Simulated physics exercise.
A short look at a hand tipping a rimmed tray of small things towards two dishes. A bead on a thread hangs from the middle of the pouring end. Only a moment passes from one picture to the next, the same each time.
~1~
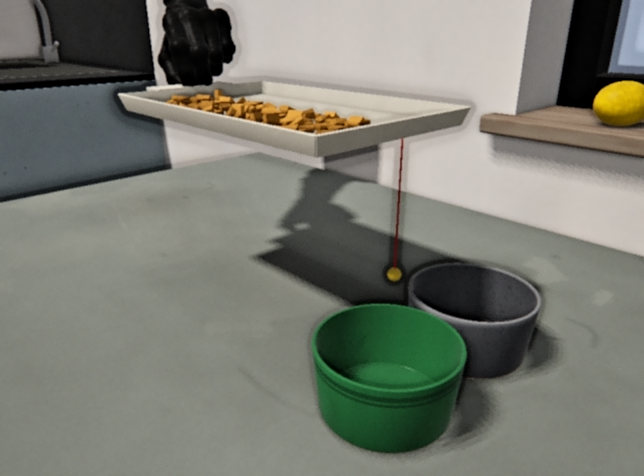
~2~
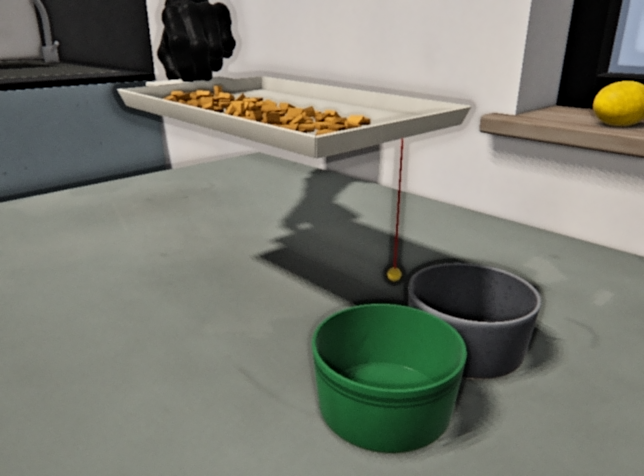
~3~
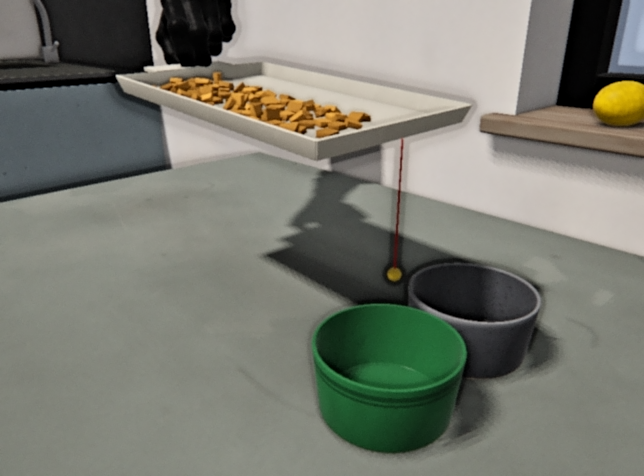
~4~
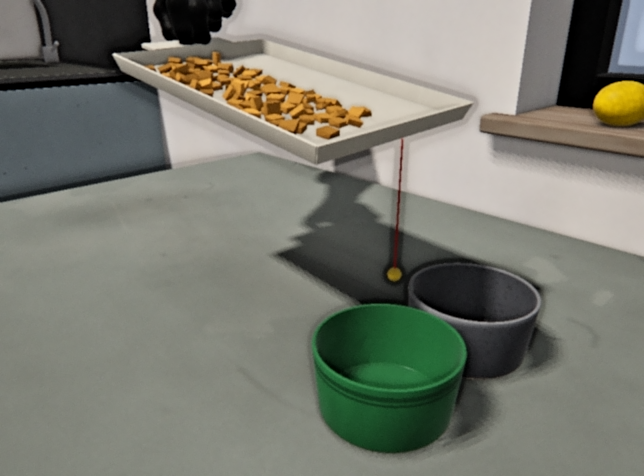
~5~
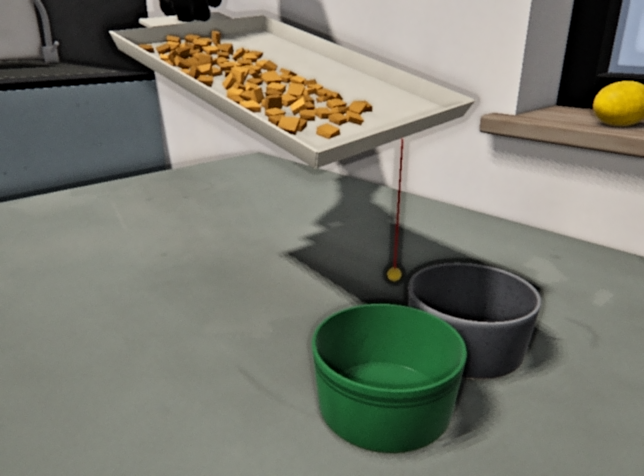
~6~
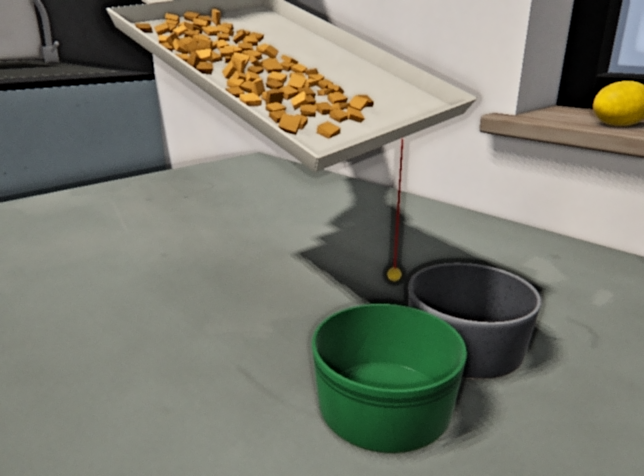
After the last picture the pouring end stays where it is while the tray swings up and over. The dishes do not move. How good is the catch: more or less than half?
Together they catch the larger part.
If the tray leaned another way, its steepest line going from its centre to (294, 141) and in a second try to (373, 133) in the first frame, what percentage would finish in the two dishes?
First some 40, then 90 per cent.
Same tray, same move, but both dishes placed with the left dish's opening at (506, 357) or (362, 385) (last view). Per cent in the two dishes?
First some 0, then 50 per cent.
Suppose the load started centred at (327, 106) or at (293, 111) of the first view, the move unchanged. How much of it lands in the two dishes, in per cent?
First some 70, then 80 per cent.
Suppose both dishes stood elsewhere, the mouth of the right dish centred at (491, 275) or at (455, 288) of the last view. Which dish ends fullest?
In turn: The dish on the left; left.
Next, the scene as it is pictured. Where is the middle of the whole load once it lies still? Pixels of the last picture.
At about (359, 404).
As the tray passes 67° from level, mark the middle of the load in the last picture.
Close to (333, 147).
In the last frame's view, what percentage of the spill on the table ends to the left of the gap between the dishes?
Some 80 per cent.
Soon, tray tipped steeply; most on the tray; a small part in the air.
A while on, tray tipped past a quarter turn; most in the left dish; about a quarter outside both; a small part in the air.
Towards the end, tray tipped past a quarter turn; most in the left dish; about a quarter outside both.
Finally, tray tipped past a quarter turn; most in the left dish; none in the right dish; about a quarter outside both.
